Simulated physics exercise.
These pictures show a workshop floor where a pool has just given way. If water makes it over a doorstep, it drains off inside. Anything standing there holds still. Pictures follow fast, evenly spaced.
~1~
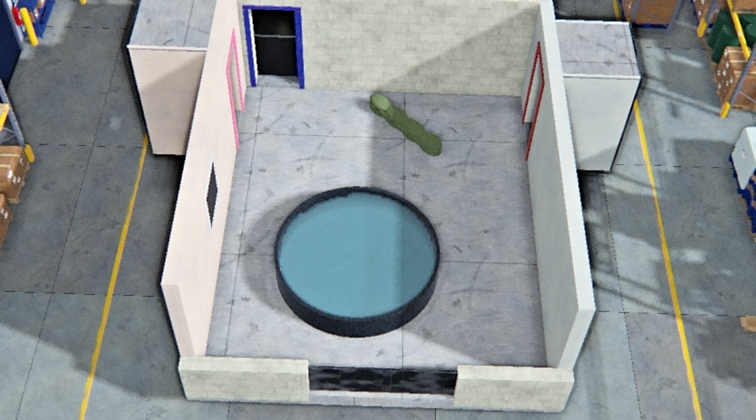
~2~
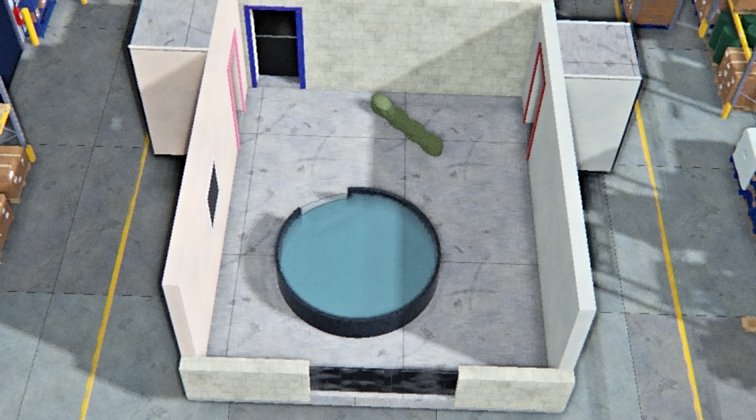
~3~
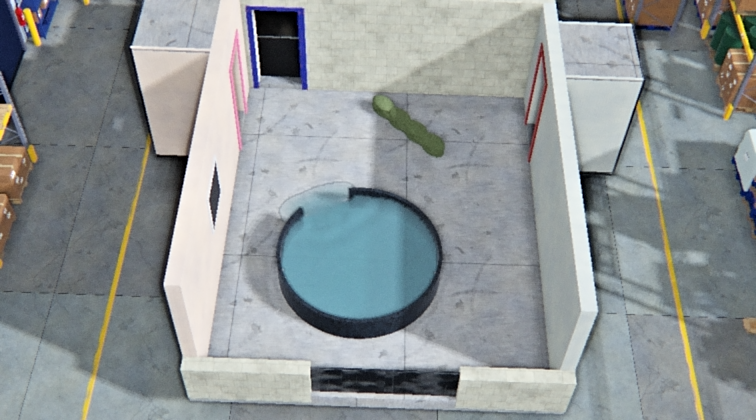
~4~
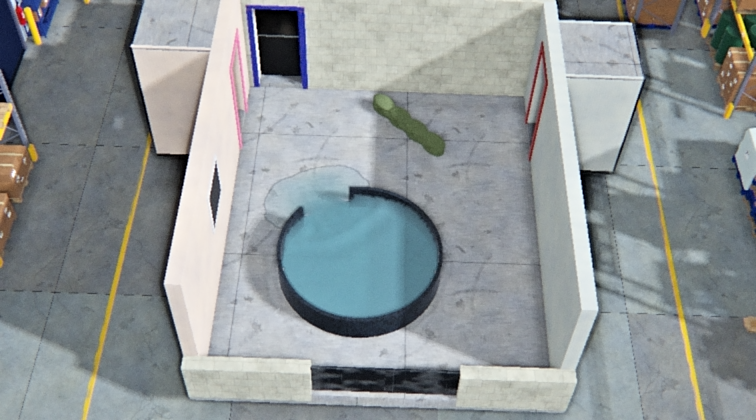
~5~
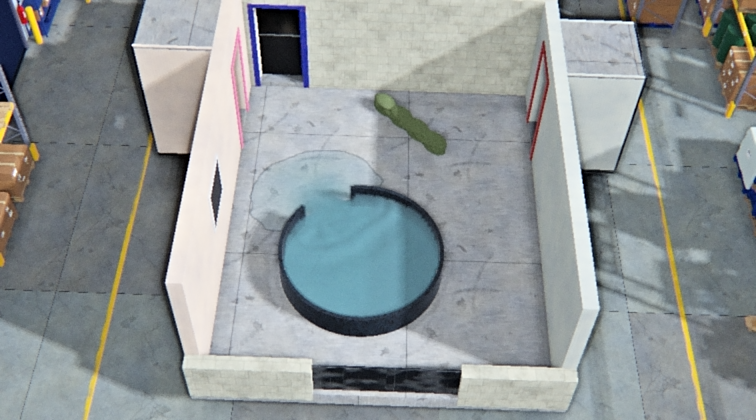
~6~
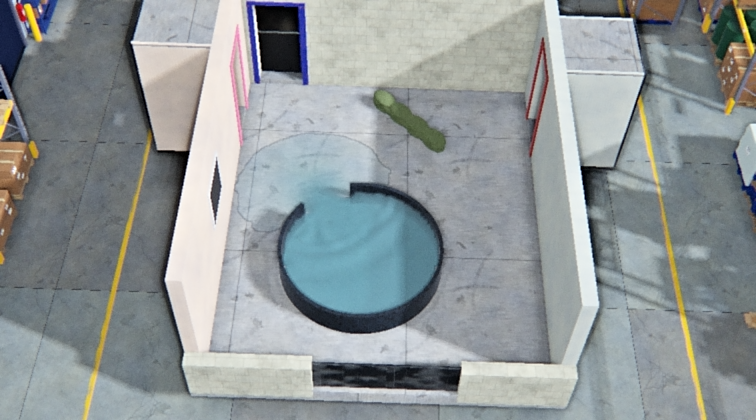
Water in a round, dark-rimmed pool lies still, then pours through a gap that opens on the far side, spreading in a widening sheet across the grey floor toward the left wall, while a green object nearby stays put.
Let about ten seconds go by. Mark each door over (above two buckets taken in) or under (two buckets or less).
Pink door: Over. Blue door: Over. Red door: Under.
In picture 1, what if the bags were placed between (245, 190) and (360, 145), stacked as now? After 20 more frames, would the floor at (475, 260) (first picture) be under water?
Unflooded.
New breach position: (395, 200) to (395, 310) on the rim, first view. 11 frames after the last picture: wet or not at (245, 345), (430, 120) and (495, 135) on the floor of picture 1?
Sequence of results: Missed by the flood, missed by the flood, reached by the flood.
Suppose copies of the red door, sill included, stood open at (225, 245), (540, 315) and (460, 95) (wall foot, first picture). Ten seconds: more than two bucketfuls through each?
First ends up below, second ends up below, third ends up below.
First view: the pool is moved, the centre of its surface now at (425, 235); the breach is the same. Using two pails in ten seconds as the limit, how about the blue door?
The way I see it, blue tops the mark.
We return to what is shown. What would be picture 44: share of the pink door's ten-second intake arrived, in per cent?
My figure is 60 in a hundred.
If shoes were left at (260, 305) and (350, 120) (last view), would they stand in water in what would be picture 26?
Taking them as listed, I'd call them not wet and soaked.
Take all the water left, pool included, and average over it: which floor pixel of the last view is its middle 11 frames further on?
Point: (340, 227).
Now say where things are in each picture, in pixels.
Still water in the pool at (357, 253), in the first picture.
Water pours out on the pool's far side and has run to a hidden place, in the second picture.
Water pours out on the pool's far side and has run to (350, 187), in the third picture.
Water pours out on the pool's far side and has run to (348, 171), in the fourth picture.
Water pours out on the pool's far side and has run to (272, 170), in the fifth picture.
The front is at (296, 138), out from the gap on the pool's far side, in the sixth picture.
A moment on, water covers 25 % of the floor; the pink door wet at the sill, nothing in, the blue door not reached, the red door not reached.
Next, water covers 30 % of the floor; the pink door under two buckets in, the blue door under two buckets in, the red door not reached.
Then, water covers 35 % of the floor; the pink door over two buckets in, the blue door far over two buckets in, the red door not reached.
Later, water covers 60 % of the floor; the pink door over two buckets in, the blue door far over two buckets in, the red door wet at the sill, nothing in.
In the end, water covers 90 % of the floor; the pink door far over two buckets in, the blue door far over two buckets in, the red door under two buckets in.
